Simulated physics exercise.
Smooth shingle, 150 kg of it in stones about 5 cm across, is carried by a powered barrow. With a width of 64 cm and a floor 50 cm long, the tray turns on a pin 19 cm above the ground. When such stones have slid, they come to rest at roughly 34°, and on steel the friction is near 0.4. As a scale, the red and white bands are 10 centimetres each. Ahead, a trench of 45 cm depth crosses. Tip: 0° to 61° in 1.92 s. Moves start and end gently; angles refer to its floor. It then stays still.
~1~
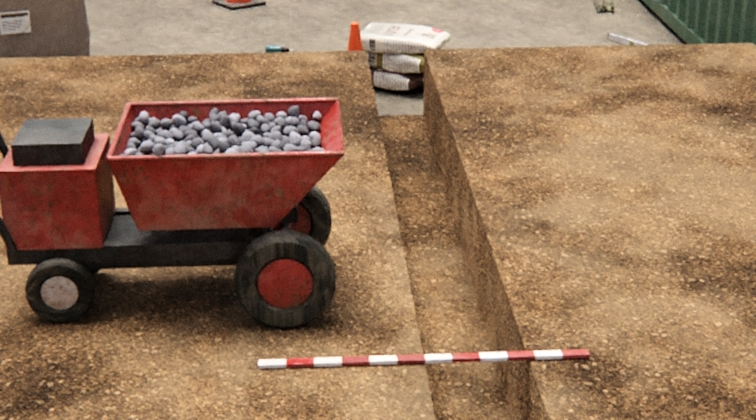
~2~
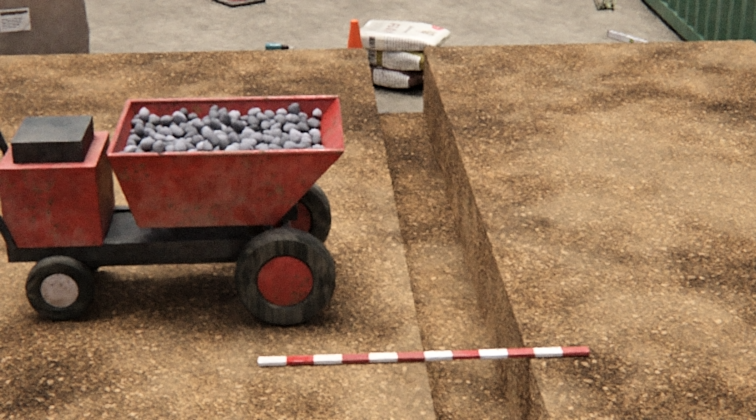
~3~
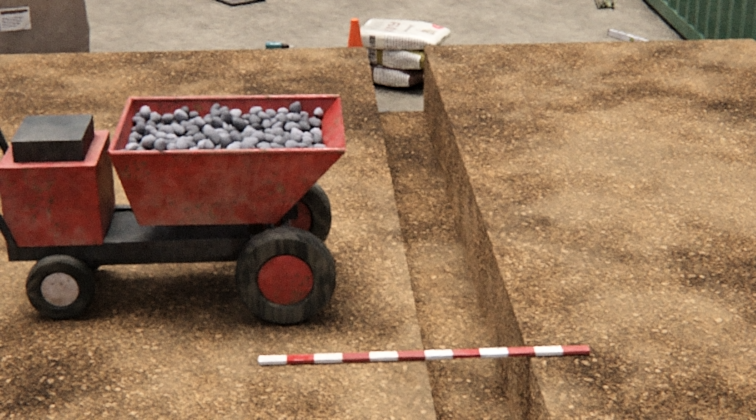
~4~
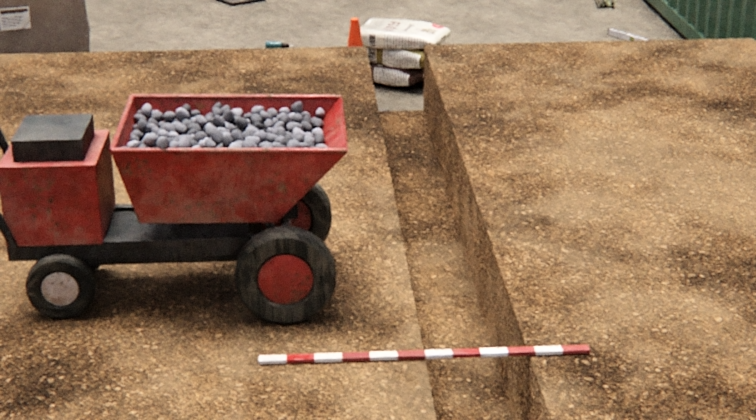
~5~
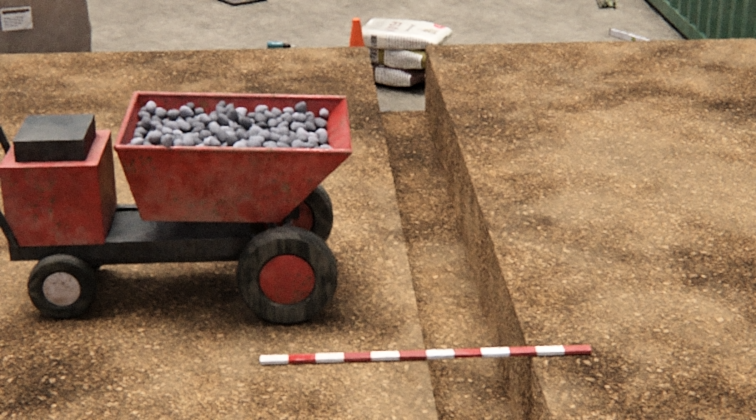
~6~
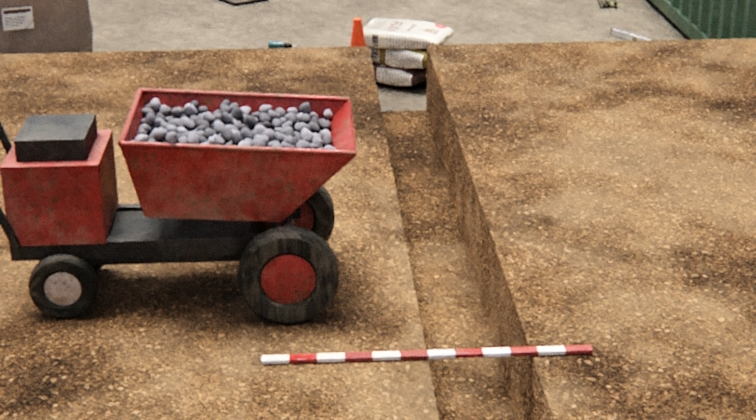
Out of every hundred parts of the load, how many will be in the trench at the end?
Close to 95 in every hundred.
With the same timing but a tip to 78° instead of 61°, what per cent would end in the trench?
In that case some 95 per cent.
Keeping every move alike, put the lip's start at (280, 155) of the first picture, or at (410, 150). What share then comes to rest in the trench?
It'd be around 85 per cent and after that around 40 per cent.
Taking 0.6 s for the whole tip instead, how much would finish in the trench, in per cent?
My guess is near 70 percent.
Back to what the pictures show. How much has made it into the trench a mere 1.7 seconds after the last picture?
Around 35 per cent of it, at that instant.
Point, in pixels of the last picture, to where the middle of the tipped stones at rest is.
In the last view, about (467, 358).
Then, 1.1 s after the last picture the floor is at 51°, 100 % in the tray; the foremost stones are at (429, 212).
Then, 1.7 s after the last picture the floor is at 61°, 61 % in the tray, 37 % in the trench, 2 % past the trench; the foremost stones are at (549, 284).
Then, 2.1 s after the last picture the floor is at 61°, 35 % in the tray, 60 % in the trench, 5 % past the trench; the foremost stones are at (637, 276).
Then, 4.0 s after the last picture the floor is at 61°, 0 % in the tray, 95 % in the trench, 5 % past the trench; the foremost stones are at (683, 274).
